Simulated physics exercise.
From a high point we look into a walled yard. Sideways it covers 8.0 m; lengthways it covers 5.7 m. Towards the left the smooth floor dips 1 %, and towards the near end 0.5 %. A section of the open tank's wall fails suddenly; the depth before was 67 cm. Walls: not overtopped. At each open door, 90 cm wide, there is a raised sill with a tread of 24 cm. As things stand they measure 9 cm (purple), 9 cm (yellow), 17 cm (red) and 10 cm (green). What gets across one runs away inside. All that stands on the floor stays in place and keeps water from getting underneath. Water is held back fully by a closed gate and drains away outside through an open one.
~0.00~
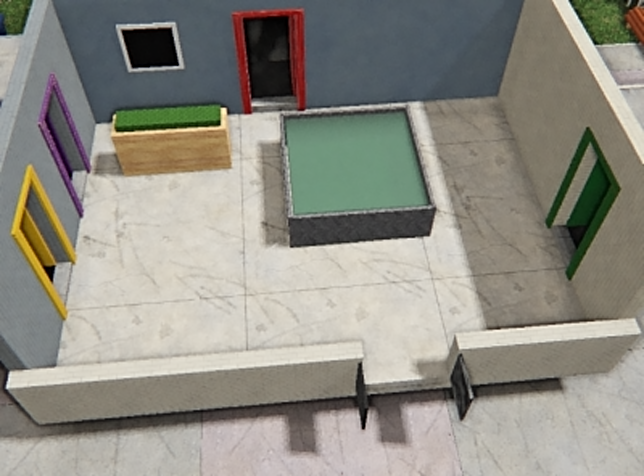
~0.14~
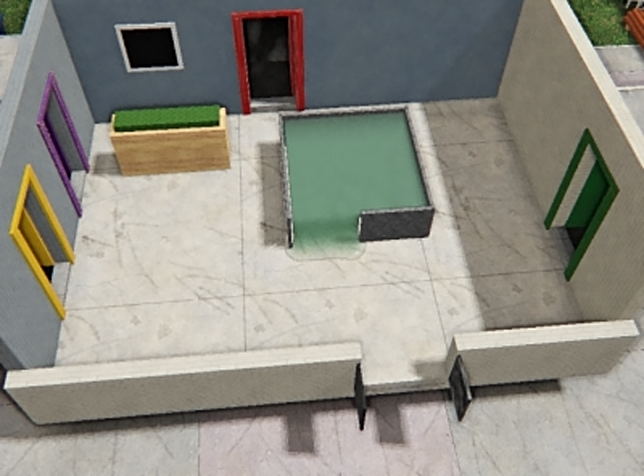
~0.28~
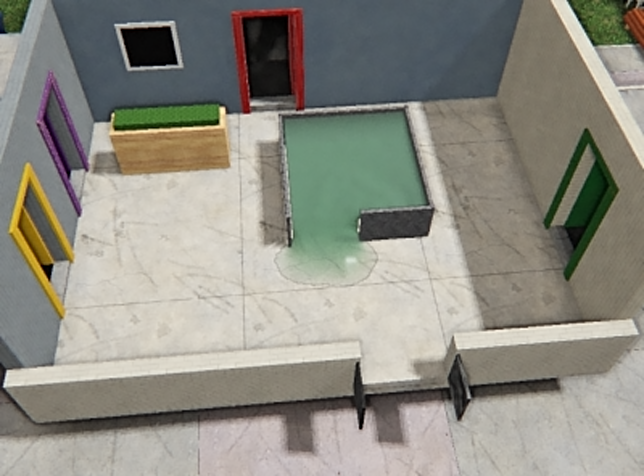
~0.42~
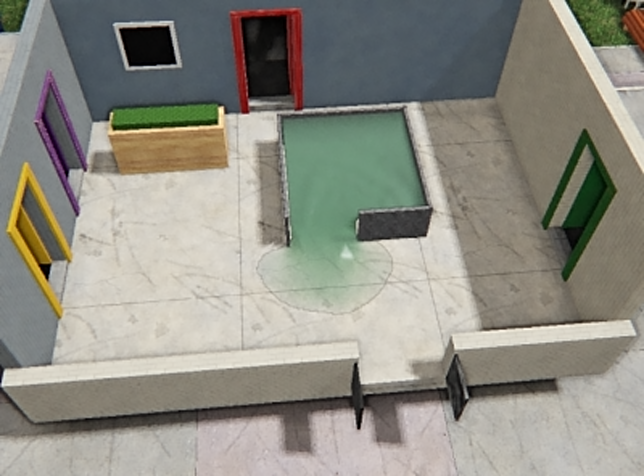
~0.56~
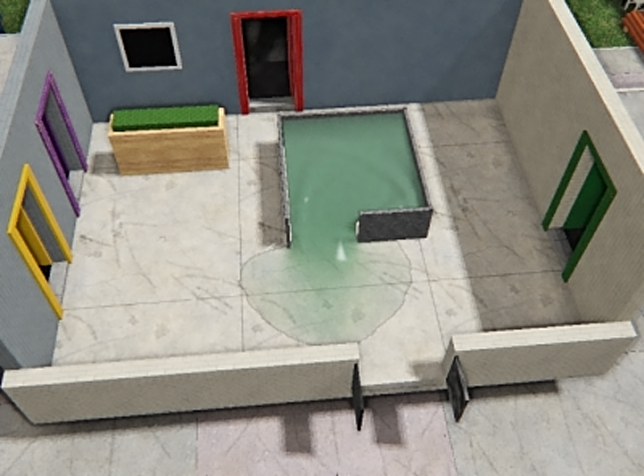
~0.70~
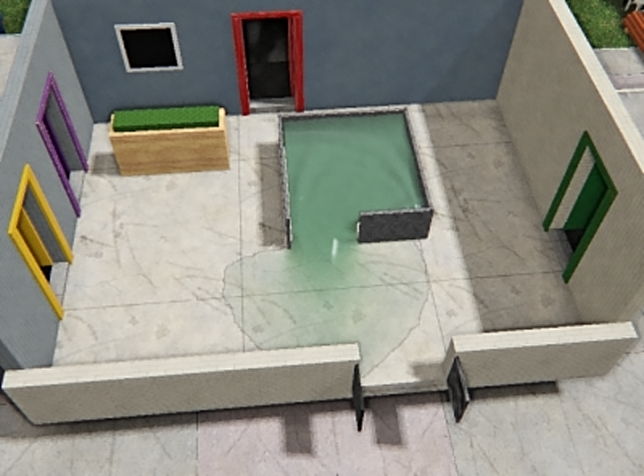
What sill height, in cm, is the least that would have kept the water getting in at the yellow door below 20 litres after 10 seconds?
The least height is about 11.5 cm.
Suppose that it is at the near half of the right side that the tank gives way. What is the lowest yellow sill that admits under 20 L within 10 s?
At least roughly 8.0 centimetres tall.
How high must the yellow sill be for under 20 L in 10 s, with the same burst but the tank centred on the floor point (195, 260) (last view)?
That setup calls for roughly 9.5 cm.
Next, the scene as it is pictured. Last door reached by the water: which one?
Answer: Red.
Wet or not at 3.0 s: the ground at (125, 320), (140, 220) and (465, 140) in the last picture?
First wet through, second bone-dry, third bone-dry.
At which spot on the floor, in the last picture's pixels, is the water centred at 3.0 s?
The balance point sits at roughly (306, 245).
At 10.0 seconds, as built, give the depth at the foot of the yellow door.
It works out to about 9.5 centimetres deep.
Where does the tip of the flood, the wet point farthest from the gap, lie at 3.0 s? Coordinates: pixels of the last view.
Near (48, 397).
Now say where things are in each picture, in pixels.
The first frame shows the open tank at (353, 161) is whole and still, 67 cm deep; the yellow door at (49, 250) is dry.
In the second frame, the gap is at (326, 235), the front 0.3 m out at (351, 256); the back of the open tank holds 67 cm.
In the third frame, the front is at (336, 281), 0.8 m from the gap at (325, 234); 0.9 m2 of floor is wet, 67 cm left at the back.
In the fourth frame, the gap is at (324, 235), the front 1.3 m out at (322, 308); the back of the open tank holds 67 cm.
In the fifth frame, the front is at (326, 343), 1.9 m from the gap at (324, 236); 3.4 m2 of floor is wet, 67 cm left at the back.
In the sixth frame, the front is at a hidden place, 2.4 m from the gap at (324, 236); 5.0 m2 of floor is wet, 64 cm left at the back; 2.8 m in a straight line remain to the yellow door at (45, 250).
After 1.4 s water covers 20 % of the floor, deepest (38 cm) near (313, 254); it has not reached the yellow door.
After 3.0 s water covers 30 % of the floor, deepest (36 cm) near (48, 397); 10 cm at the yellow door, 0 litres in over its 9 cm sill.
After 10.0 s water covers 90 % of the floor, deepest (14 cm) near (48, 397); 10 cm at the yellow door, 48 litres in over its 9 cm sill.
At the yellow door as built, the water arrived by 2.7 s and peaked near 15 cm at 3.8 s.
With a sill of 9.5 cm, 42 litres would have come in within the 10 s; with 13 cm, 11 litres. So under 20 litres takes about 11.5 cm.
